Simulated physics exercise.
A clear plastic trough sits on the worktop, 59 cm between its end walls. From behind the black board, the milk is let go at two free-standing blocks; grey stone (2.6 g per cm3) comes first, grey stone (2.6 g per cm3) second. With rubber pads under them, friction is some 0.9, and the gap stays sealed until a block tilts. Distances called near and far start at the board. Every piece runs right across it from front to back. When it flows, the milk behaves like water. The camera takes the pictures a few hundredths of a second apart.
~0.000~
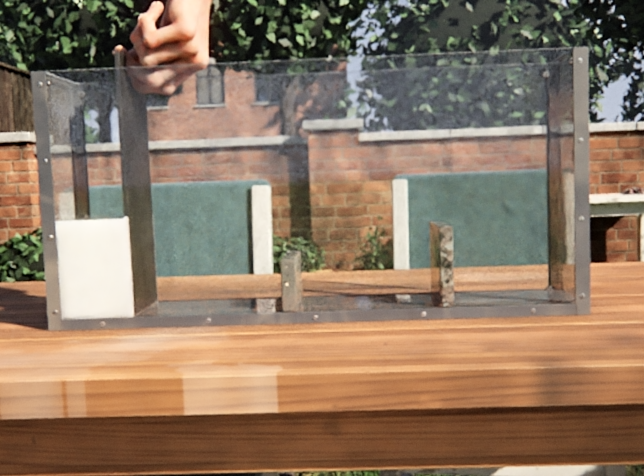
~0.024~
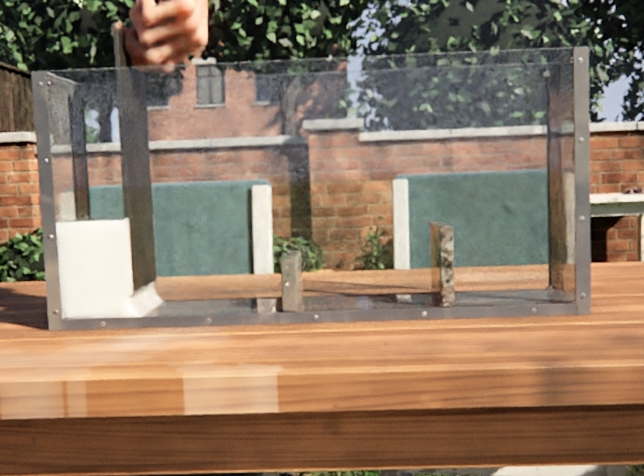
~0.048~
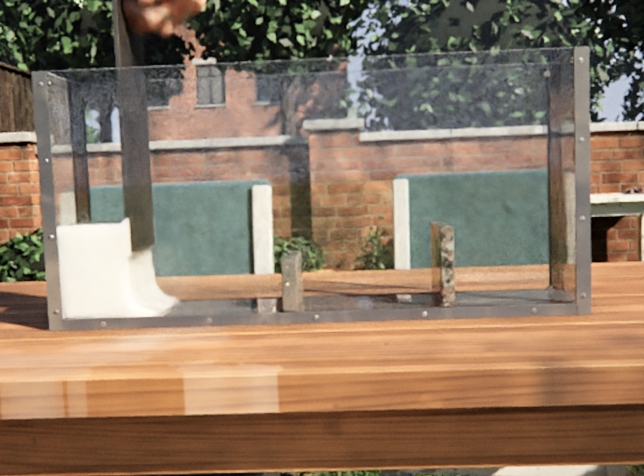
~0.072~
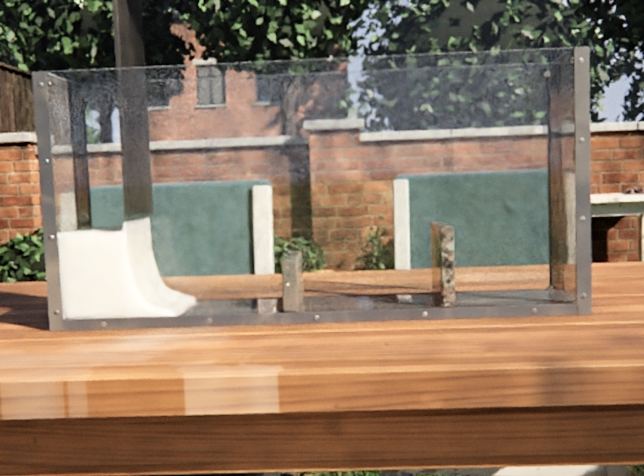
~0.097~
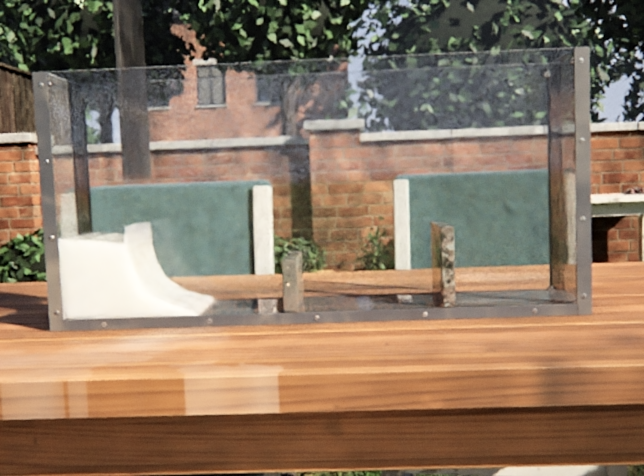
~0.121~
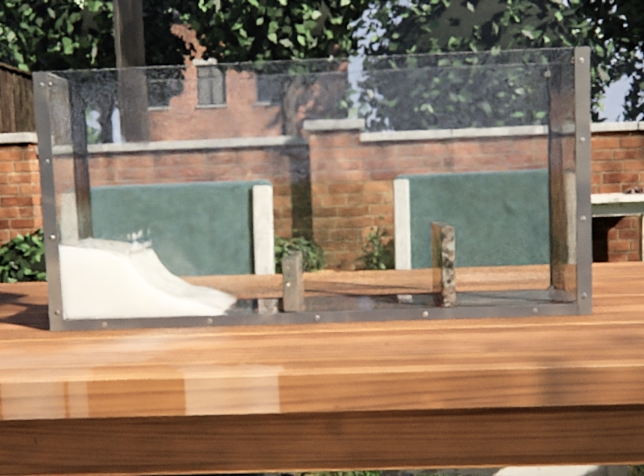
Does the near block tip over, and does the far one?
One by one: The first block overturns; the second holds out.
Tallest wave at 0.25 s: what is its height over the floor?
Roughly 9.5 cm up.
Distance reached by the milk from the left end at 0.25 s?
About 26 cm.
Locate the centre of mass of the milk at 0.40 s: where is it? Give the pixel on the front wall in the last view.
At about (232, 290).
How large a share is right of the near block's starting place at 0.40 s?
Estimate: Close to 38 per cent.
Then, 0.25 s in, the front has run 27 cm from the left wall, the near block leans 9° and the far block is upright.
Then, 0.40 s in, the near block lies flat and the far block is upright.
Then, 0.65 s in, the near block lies flat and the far block is upright.
Finally, the near block lies flat and the far block is upright; 0 per cent of the milk is past where the far block first stood.
